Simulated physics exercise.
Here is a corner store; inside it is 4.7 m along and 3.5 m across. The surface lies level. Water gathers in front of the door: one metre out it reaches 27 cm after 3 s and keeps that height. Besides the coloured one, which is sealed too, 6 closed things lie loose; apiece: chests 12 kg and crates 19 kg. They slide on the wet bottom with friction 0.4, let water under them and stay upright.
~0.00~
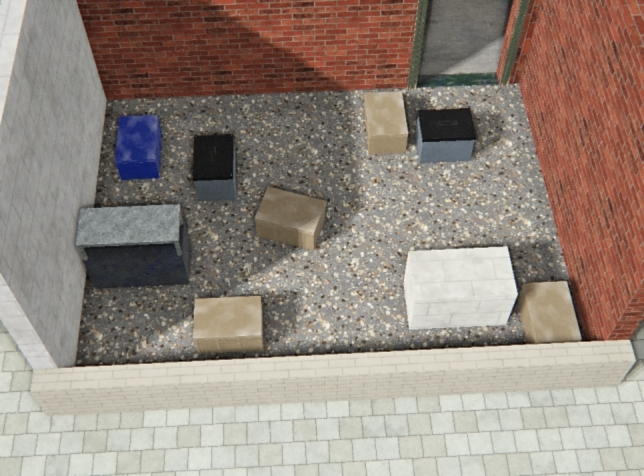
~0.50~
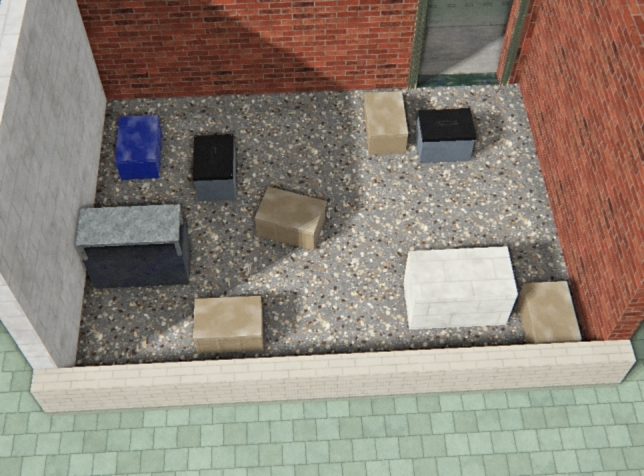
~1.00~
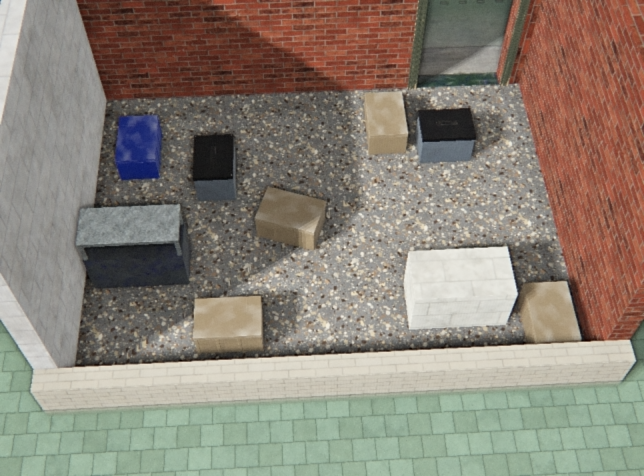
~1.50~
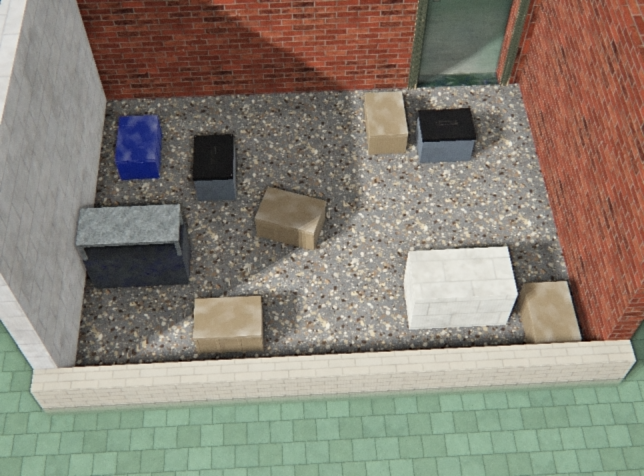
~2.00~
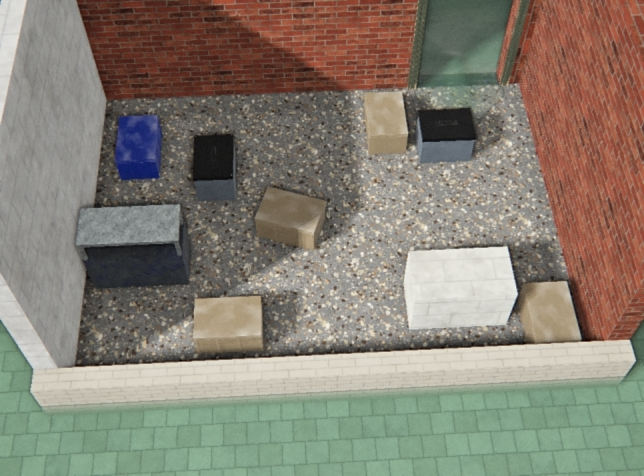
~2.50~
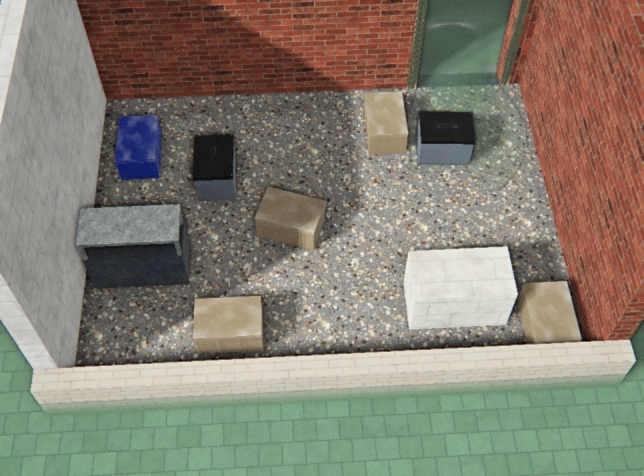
We see a walled room with a gravelly floor, a blue crate and other boxes standing still as greenish water covers the paving outside, deepens beyond the doorway at the back, then spreads faintly inside around a dark-topped box.
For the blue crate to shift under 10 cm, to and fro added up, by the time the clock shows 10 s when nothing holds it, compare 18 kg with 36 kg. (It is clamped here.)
I expect that the smaller load will do.
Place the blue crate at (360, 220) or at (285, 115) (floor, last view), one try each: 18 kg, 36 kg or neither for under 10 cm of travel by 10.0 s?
In turn: Neither is enough; either load holds.
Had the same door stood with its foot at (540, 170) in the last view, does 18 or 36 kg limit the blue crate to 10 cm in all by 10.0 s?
In that case neither weight holds it.
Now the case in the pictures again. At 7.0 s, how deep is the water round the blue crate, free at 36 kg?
Roughly 0 cm.
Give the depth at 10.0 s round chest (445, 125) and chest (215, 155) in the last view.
Roughly 5 and 6 cm.
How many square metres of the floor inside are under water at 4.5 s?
Some 7.0 m2.
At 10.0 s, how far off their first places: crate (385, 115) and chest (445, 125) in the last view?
In that order: 10 cm, 250 cm.
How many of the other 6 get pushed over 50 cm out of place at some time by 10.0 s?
I count 3.
After 3.5 s the blue crate would be 0 cm from its start with 18 kg and 0 cm from its start with 36 kg; 0 cm of water round it then.
After 4.5 s the blue crate would be 0 cm from its start with 18 kg and 0 cm from its start with 36 kg; 0 cm of water round it then.
After 7.0 s the blue crate would be 0 cm from its start with 18 kg and 0 cm from its start with 36 kg; 0 cm of water round it then.
After 10.0 s the blue crate would be 0 cm from its start with 18 kg and 0 cm from its start with 36 kg; 5 cm of water round it then.
